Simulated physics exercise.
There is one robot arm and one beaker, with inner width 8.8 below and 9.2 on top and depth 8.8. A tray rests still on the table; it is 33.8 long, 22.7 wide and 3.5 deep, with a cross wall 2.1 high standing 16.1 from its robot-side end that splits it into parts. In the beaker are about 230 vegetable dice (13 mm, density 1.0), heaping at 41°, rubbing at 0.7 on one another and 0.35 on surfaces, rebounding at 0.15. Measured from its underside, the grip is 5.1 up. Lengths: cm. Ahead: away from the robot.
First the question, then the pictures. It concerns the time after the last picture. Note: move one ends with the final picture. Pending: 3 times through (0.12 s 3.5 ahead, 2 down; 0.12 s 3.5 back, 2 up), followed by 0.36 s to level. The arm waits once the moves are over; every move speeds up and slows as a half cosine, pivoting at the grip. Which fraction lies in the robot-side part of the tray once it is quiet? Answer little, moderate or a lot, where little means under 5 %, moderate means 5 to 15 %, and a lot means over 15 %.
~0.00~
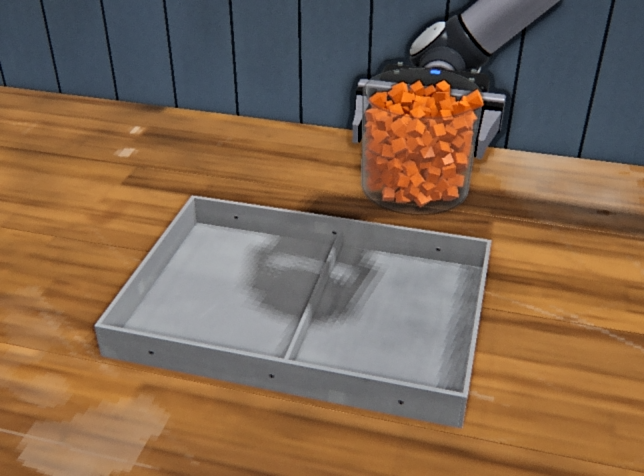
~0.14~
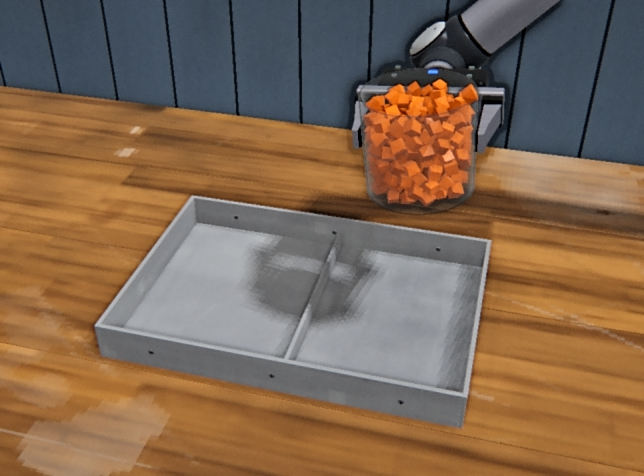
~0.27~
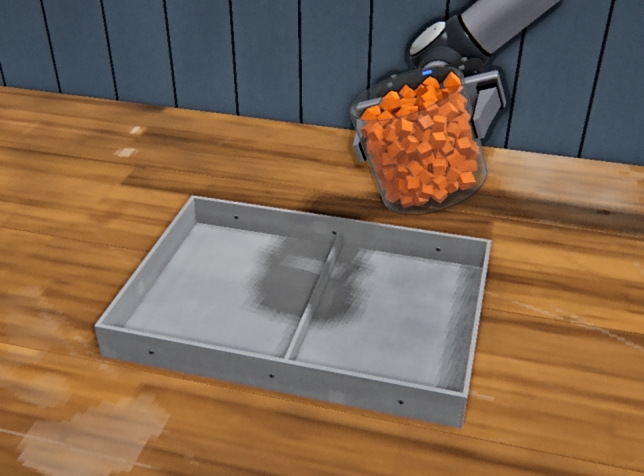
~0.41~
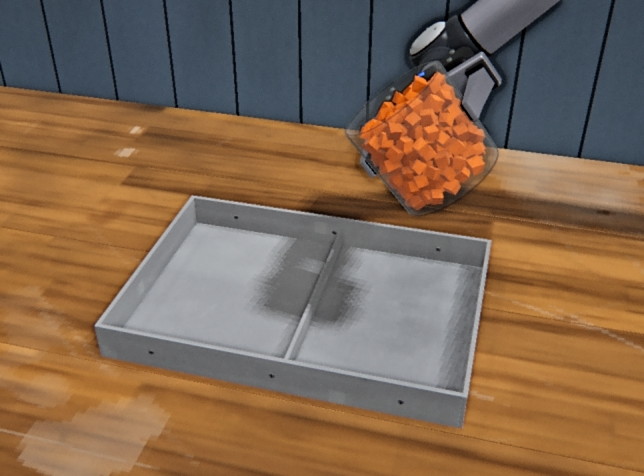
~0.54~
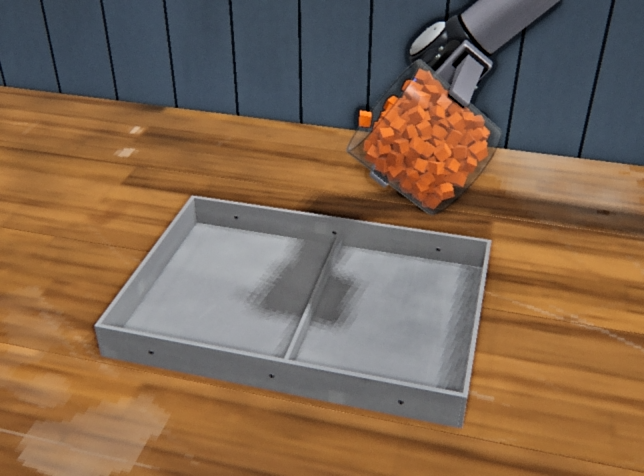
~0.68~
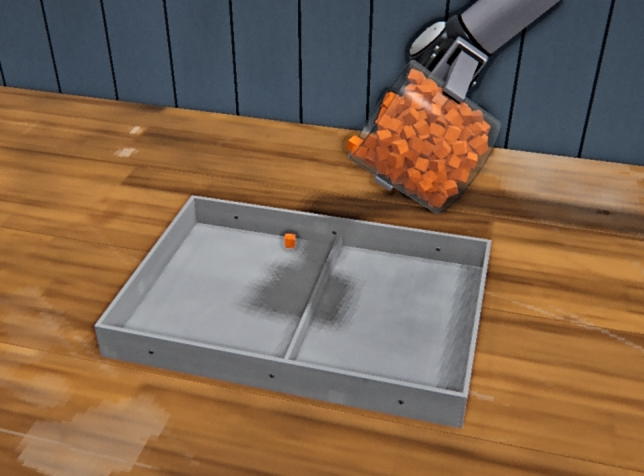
Little.
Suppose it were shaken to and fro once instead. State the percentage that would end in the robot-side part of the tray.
That would give close to 0 percent.
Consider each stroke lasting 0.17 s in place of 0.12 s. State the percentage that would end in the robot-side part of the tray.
0 %.
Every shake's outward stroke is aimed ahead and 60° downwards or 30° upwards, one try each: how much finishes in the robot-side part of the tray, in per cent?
0 and 15 %.
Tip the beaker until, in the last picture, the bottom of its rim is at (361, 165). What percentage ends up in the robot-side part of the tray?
15 %.
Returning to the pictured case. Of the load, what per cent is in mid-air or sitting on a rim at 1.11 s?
Some 1 percent.
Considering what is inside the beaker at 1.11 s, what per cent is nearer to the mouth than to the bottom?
I'd say close to 45 per cent.
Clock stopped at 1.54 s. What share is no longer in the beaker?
About 10 in a hundred parts are out.
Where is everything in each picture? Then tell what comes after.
The beaker middle at (418, 143), level; upper third of the load around (421, 115), from x 370 to 475, top at y 90; 229 in the beaker, in the first frame.
The beaker middle at (419, 143), tilted 6° forward; upper third of the load around (421, 115), from x 370 to 470, top at y 90, in the second frame.
The beaker middle at (421, 142), tilted 21° forward; upper third of the load around (427, 115), from x 370 to 470, top at y 80, in the third frame.
The beaker middle at (424, 142), tilted 39° forward; upper third of the load around (427, 114), from x 365 to 480, top at y 80, in the fourth frame.
The beaker middle at (425, 140), tilted 54° forward; upper third of the load around (424, 114), from x 365 to 480, top at y 75, in the fifth frame.
The beaker middle at (426, 140), tilted 60° forward; upper third of the load around (423, 114), from x 290 to 480, top at y 75; 228 in the beaker, 1 in flight or on a rim, in the sixth frame.
After 1.11 s, tilted 60° forward, highest piece 24 above the table; 210 in the beaker, 16 in the far-side part, 1 in the robot-side part, 2 in flight or on a rim.
After 1.54 s, tilted 39° forward, highest piece 24 above the table; 203 in the beaker, 21 in the far-side part, 5 in the robot-side part.
After 1.96 s, level, highest piece 25 above the table; 202 in the beaker, 21 in the far-side part, 6 in the robot-side part.
After 3.01 s, level, highest piece 25 above the table; 202 in the beaker, 21 in the far-side part, 6 in the robot-side part.
In the end, 202 in the beaker, 21 in the far-side part, 6 in the robot-side part. That is 3 % in the robot-side part of the tray.
